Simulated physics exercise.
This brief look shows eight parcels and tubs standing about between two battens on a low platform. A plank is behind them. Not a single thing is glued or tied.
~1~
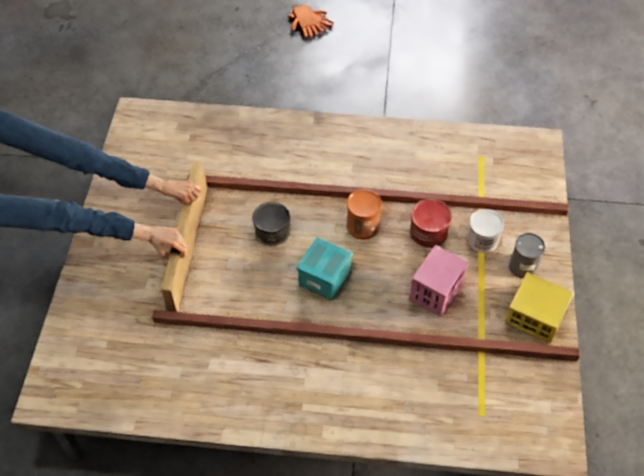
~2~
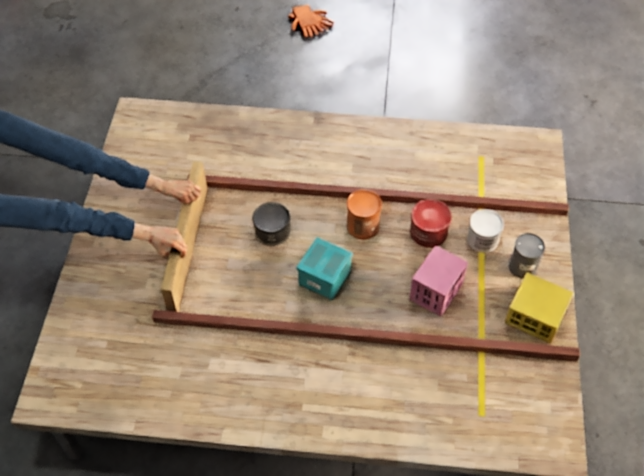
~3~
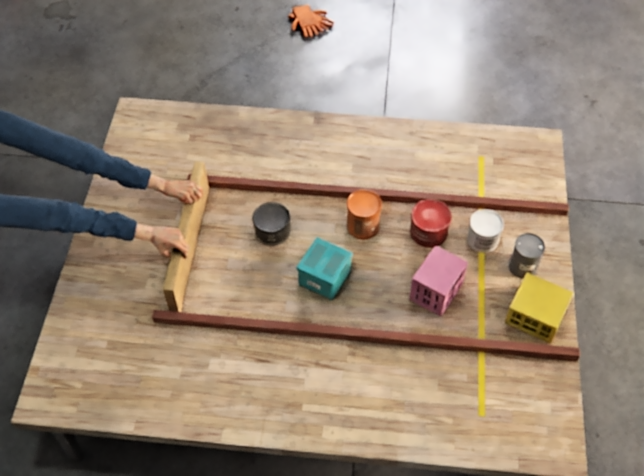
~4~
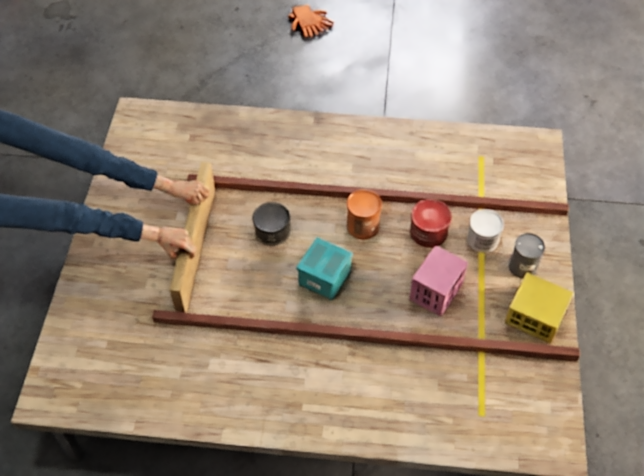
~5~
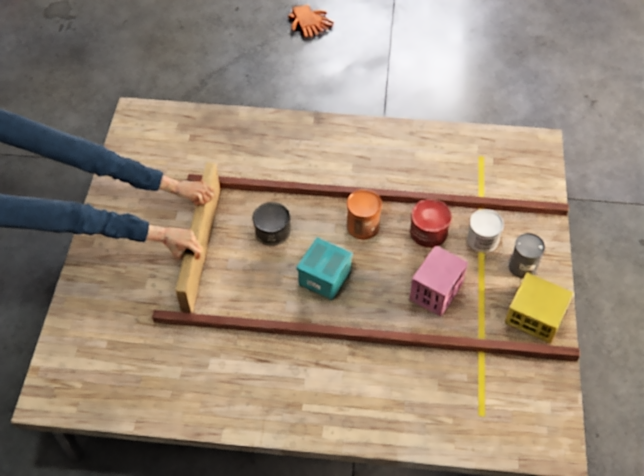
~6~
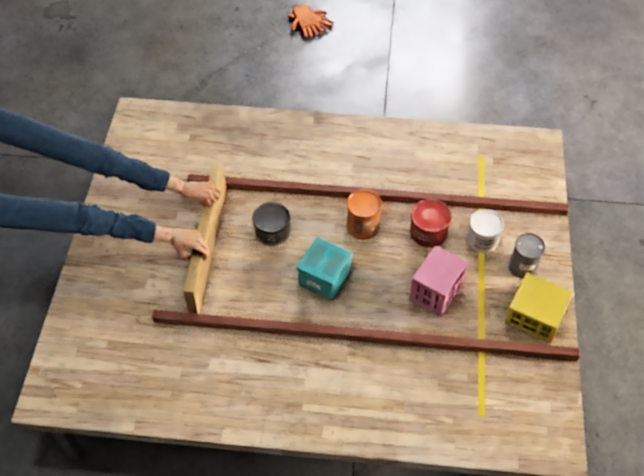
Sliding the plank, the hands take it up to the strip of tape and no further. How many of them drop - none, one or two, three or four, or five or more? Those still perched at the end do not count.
I foresee one or two drops here.
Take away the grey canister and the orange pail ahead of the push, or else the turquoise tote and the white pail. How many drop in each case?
The count is 1 in the first case and 0 in the second.
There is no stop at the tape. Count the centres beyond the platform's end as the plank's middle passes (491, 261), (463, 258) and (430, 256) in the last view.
The counts would come out as 2, 0 and 0.
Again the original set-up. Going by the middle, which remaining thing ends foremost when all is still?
The white pail.
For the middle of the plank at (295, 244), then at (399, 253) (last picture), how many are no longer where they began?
The first count is 1, and then it's 6.
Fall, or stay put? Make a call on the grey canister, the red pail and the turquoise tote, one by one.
One by one, the grey canister holds its position, the red pail holds its position and the turquoise tote holds its position.
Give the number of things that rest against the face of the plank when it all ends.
In total, 3.
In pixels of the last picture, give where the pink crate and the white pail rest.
First at (547, 297); second at (569, 242).
Soon after, none off yet; yellow crate at rest near (539, 308); grey canister at rest near (527, 256); white pail at rest near (485, 232).
At rest, the number that fall off is one or two; fallen, yellow crate.
